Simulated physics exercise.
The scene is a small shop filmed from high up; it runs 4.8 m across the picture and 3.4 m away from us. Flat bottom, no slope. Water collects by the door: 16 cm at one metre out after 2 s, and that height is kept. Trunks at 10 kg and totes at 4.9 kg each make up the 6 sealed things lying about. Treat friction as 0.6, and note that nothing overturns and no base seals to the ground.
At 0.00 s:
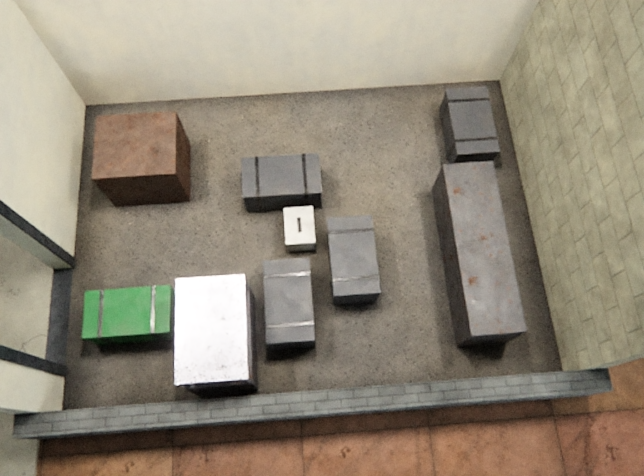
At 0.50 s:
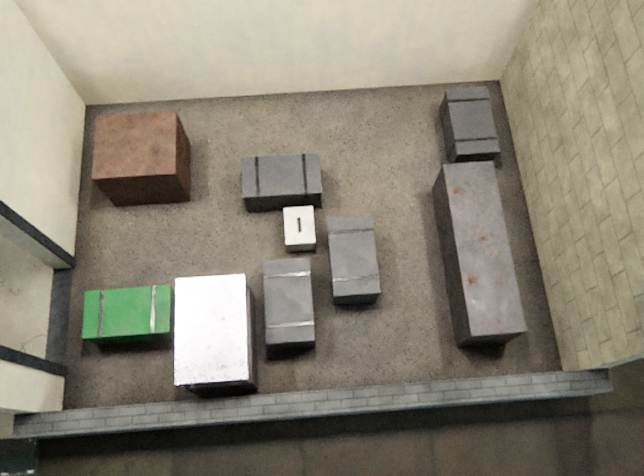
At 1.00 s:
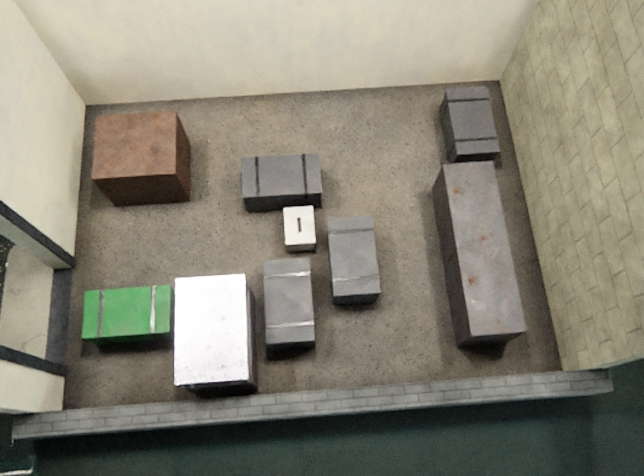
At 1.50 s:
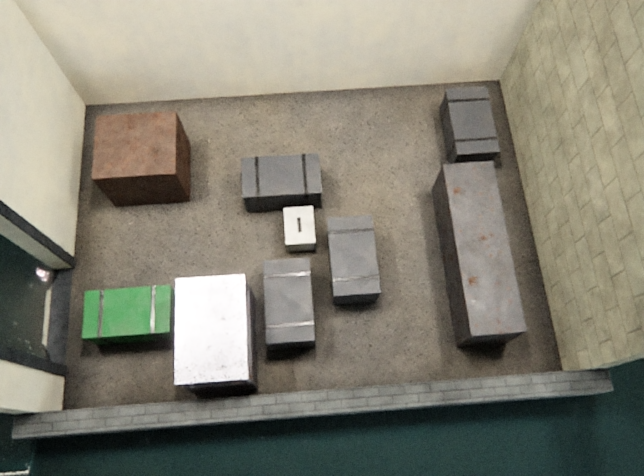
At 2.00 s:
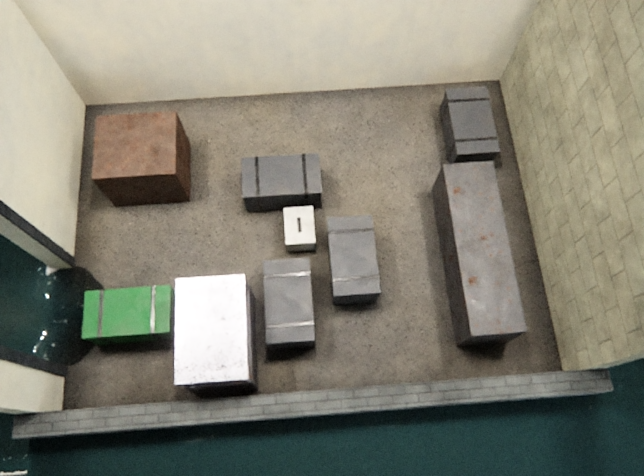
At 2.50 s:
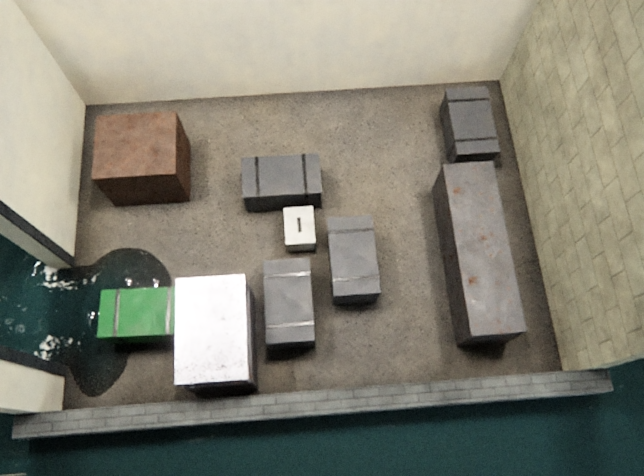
Small shop seen from above, dark water rising outside, then spreading through the left doorway and nudging a green trunk right.
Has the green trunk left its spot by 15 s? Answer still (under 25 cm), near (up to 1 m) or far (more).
Far.
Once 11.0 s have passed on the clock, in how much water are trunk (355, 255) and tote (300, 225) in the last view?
Roughly 5 and 8 cm.
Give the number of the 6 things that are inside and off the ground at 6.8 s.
At that point I count 2.
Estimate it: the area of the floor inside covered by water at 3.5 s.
3.5 m2.
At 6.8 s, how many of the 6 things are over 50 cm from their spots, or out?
Count: 2.
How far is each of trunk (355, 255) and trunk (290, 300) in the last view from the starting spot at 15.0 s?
Net displacement, in order: 30 cm; 60 cm.
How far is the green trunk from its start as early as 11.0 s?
About 350 cm by then.
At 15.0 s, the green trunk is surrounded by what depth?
The depth there is around 9 cm.
After 3.5 s the green trunk is near (142, 312), 0.2 m from its start, aground; 0 afloat.
After 6.8 s the green trunk is near (216, 192), 1.4 m from its start, aground; 2 afloat.
After 11.0 s the green trunk is near (367, 82), 3.4 m from its start, afloat; 6 afloat.
After 15.0 s the green trunk is near (311, 104), 2.8 m from its start, afloat; 6 afloat.
